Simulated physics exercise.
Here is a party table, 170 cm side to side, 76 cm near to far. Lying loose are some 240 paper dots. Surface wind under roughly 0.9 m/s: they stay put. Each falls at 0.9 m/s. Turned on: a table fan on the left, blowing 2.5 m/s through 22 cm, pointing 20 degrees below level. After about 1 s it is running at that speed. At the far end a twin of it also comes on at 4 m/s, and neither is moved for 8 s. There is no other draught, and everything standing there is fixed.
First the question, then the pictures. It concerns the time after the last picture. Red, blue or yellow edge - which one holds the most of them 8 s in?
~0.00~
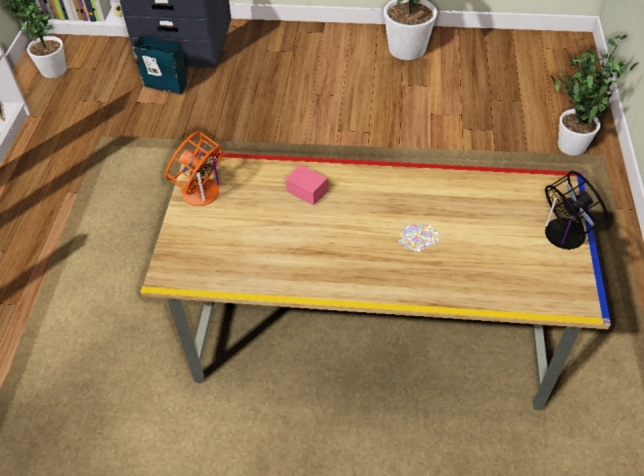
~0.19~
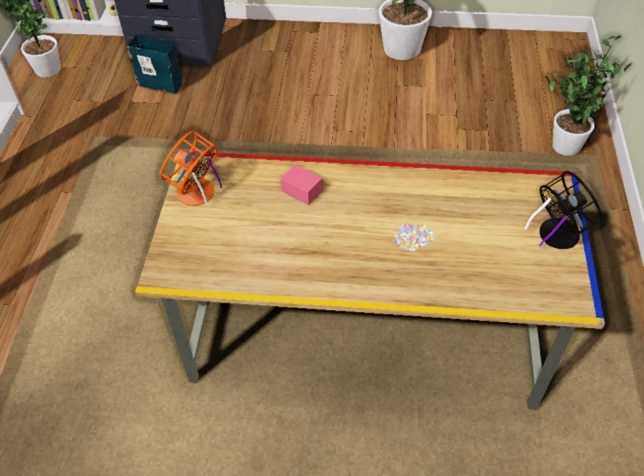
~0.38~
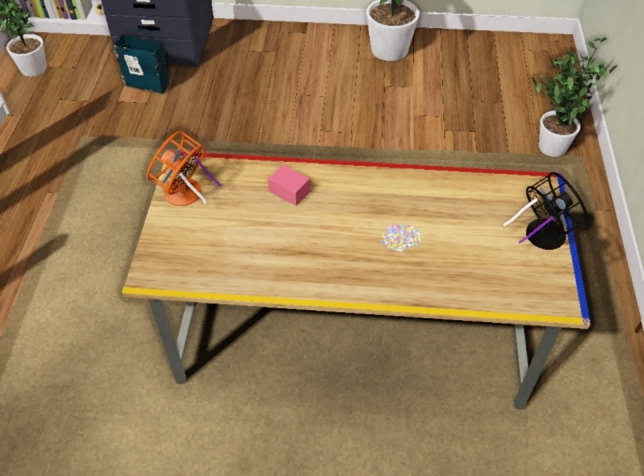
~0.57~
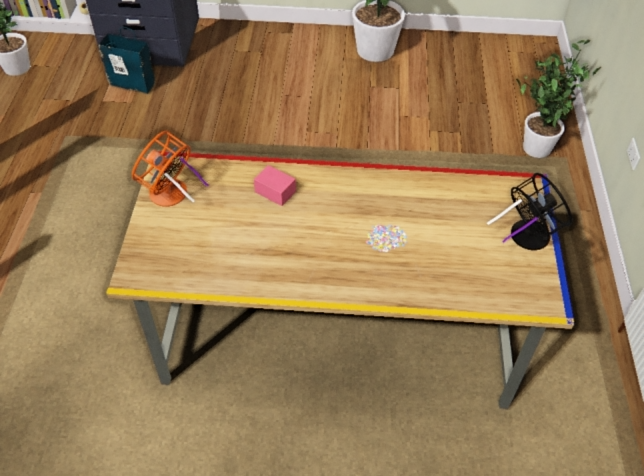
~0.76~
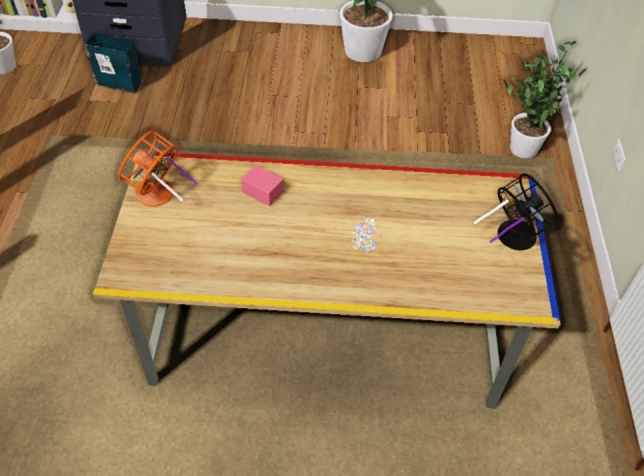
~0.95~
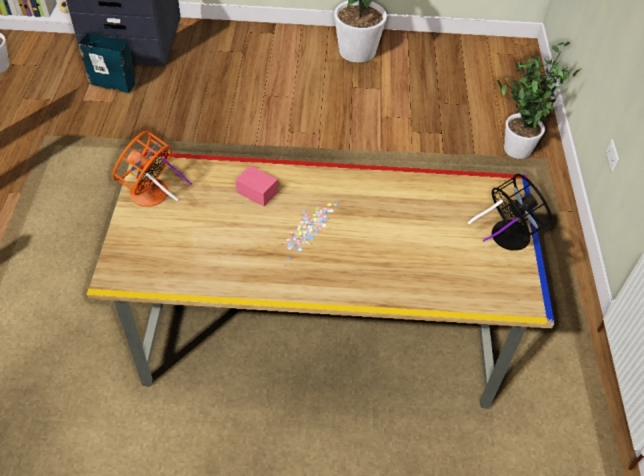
Most likely red.
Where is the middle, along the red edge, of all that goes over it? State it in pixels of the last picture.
The middle of the crossings lies near (309, 162) in the last picture.
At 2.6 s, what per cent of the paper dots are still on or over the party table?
Around 5 in a hundred.
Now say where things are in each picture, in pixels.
In the first picture, the middle of the paper dots is near (417, 238), none has stirred yet, the mouth of the table fan is at (195, 163) and that of the second one at (576, 205).
In the second picture, the middle of the paper dots is near (412, 237), none has stirred yet, the yellow edge is centred on (364, 308), the red edge is centred on (374, 161) and the blue edge is centred on (589, 242).
In the third picture, the middle of the paper dots is near (400, 238), none has stirred yet and the top of a block is at (289, 178).
In the fourth picture, the middle of the paper dots is near (385, 239) and none has stirred yet.
In the fifth picture, the middle of the paper dots is near (365, 235), the farthest in sight from the table fan is at (380, 235) and about 60 % have left their places.
In the sixth picture, the middle of the paper dots is near (310, 227), the farthest in sight from the table fan is at (337, 204) and all have left their places.
After 1.6 s, 35 % are still on the top, 3 % are over the yellow edge, 60 % over the red edge and 0 % over the blue edge; the middle of those left on the top is near (299, 212).
After 2.6 s, 6 % are still on the top, 8 % are over the yellow edge, 86 % over the red edge and 0 % over the blue edge.
After 4.4 s, 1 % are still on the top, 8 % are over the yellow edge, 91 % over the red edge and 0 % over the blue edge.
After 8.0 s, at the end, 8 % are over the yellow edge, 91 % over the red edge and 0 % over the blue edge.
